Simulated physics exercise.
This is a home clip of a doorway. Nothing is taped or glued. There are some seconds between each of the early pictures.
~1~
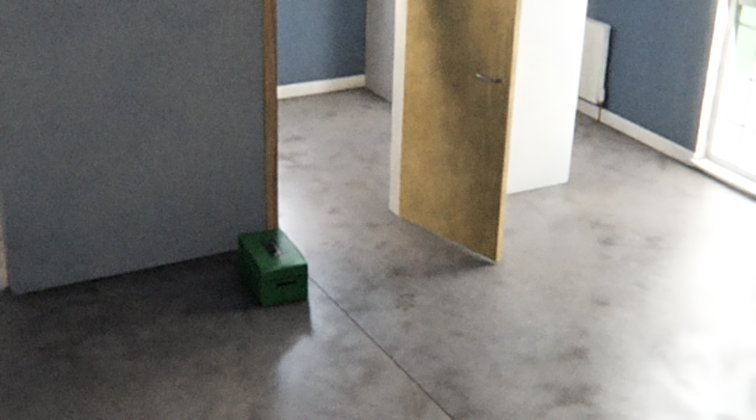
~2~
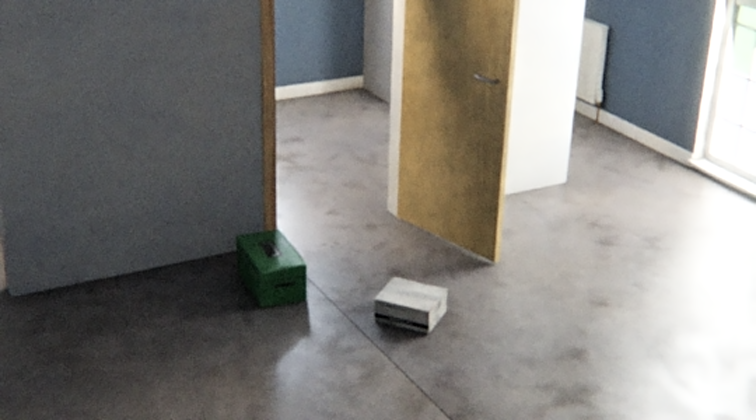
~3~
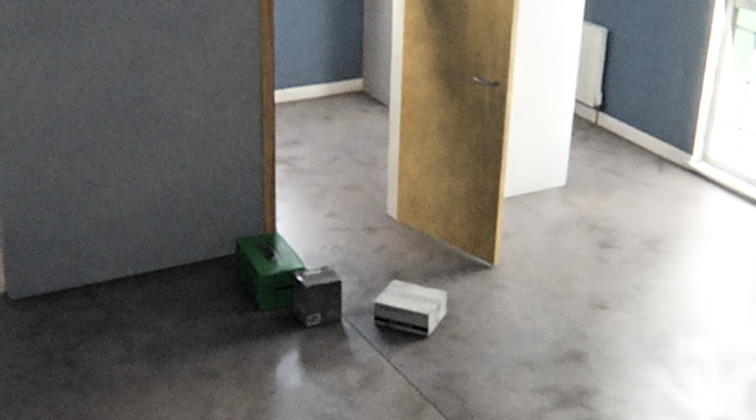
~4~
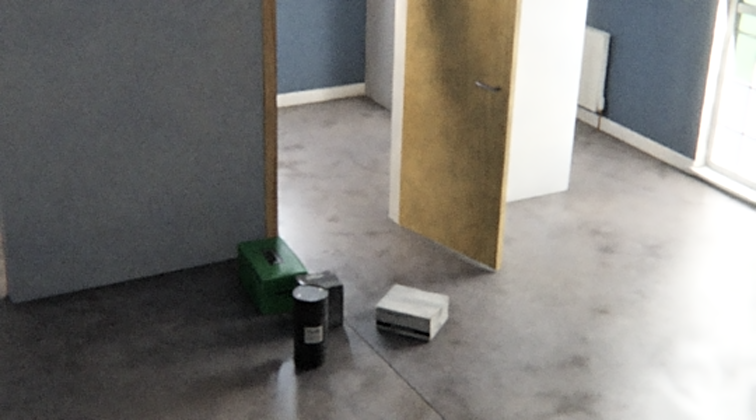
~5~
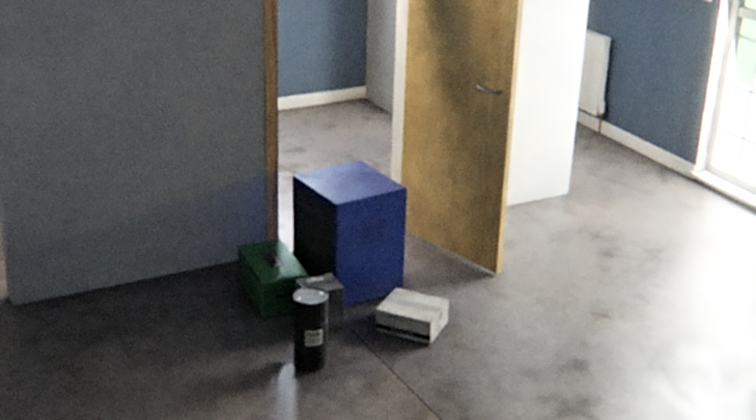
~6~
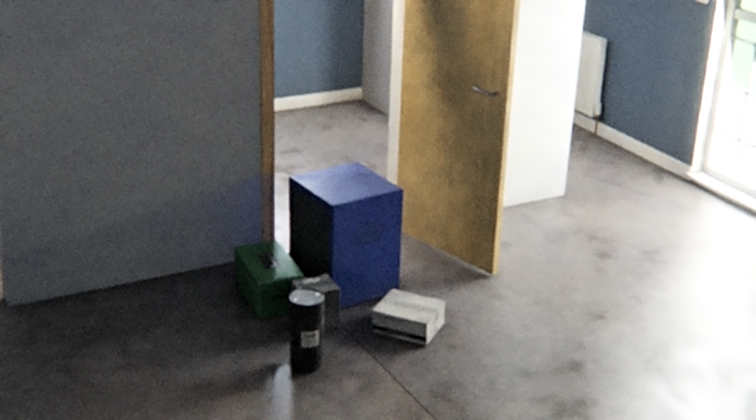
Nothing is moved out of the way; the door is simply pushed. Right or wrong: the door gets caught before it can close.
Right.
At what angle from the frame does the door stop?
The door ends up some 65° open.
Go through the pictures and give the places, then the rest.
The first frame shows door wide open and still.
The second frame shows door wide open and still; white box (411, 305); green toolbox (271, 267).
The third frame shows door wide open and still; grey parcel (317, 297).
The fourth frame shows door wide open and still; white box (412, 312); green toolbox (272, 275).
The fifth frame shows door wide open and still; grey parcel (319, 304); black canister (311, 330).
The sixth frame shows door wide open and still; blue appliance (345, 235); white box (409, 317).
Then, 0.70 s on from there, door 92° open.
Then, 1.20 s on from there, door 73° open.
In the end, door 63° open; all 5 unmoved. At the end, from the last picture's camera, blue appliance near (344, 234).
